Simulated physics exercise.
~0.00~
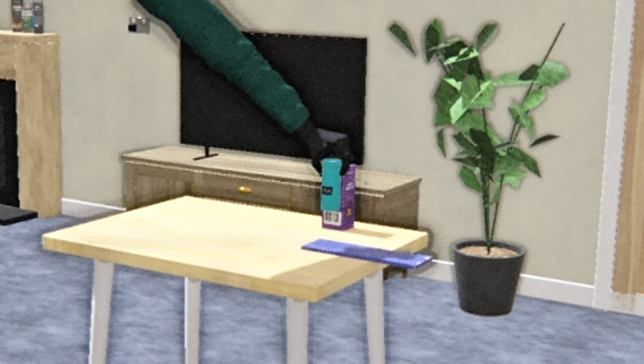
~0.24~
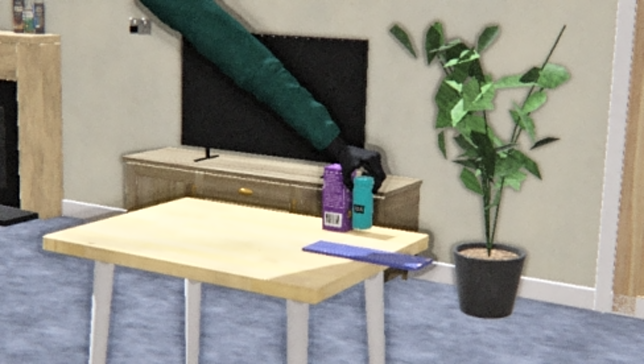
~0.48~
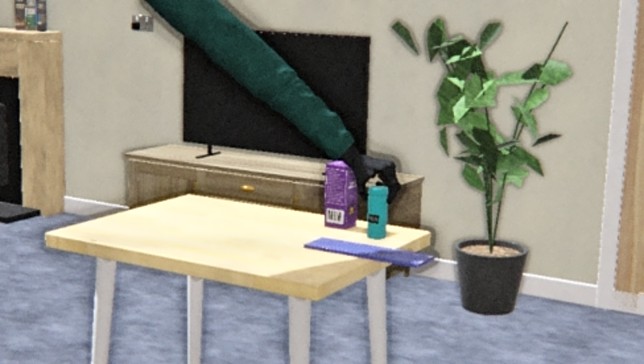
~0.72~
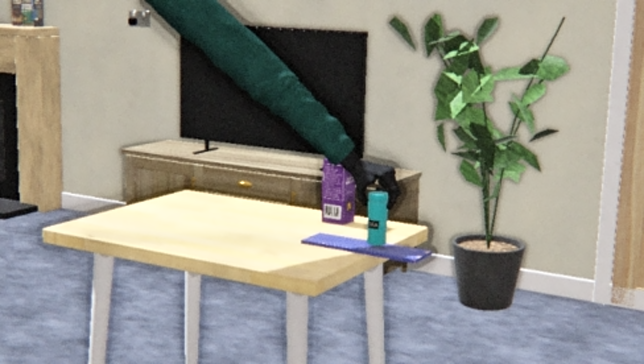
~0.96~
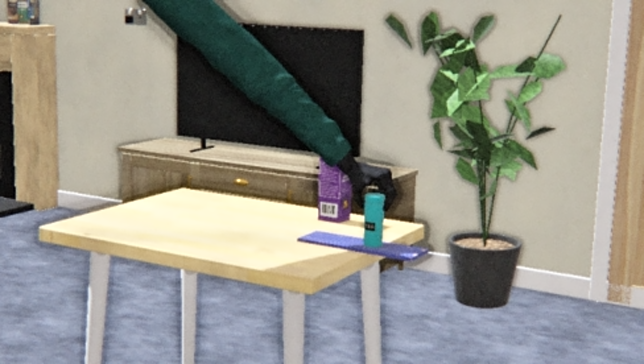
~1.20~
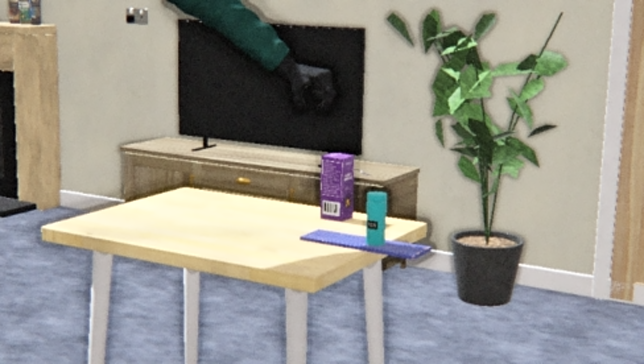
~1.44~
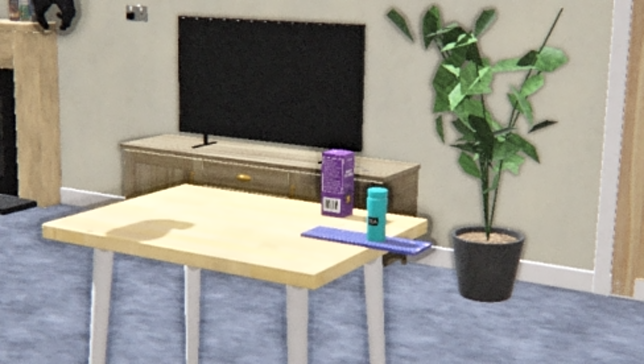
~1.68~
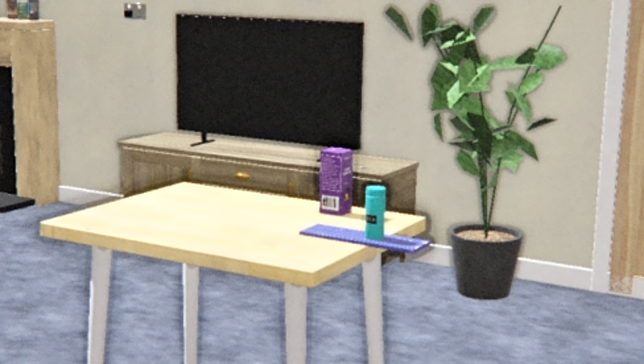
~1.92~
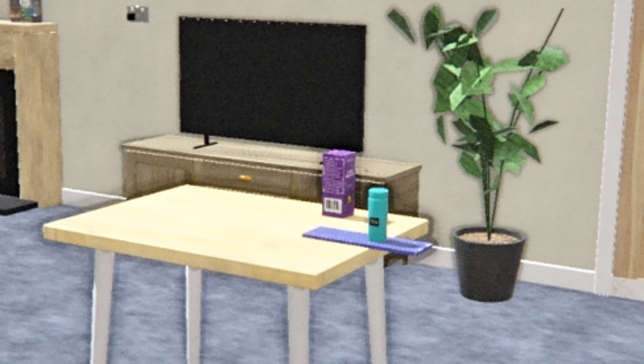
The video shows a green-sleeved arm with a dark hand moving a turquoise shaker rightward and down past a purple carton onto a blue plank jutting over a table's edge. The hand lets go and withdraws, and the shaker stays upright while the plank and carton remain in place.
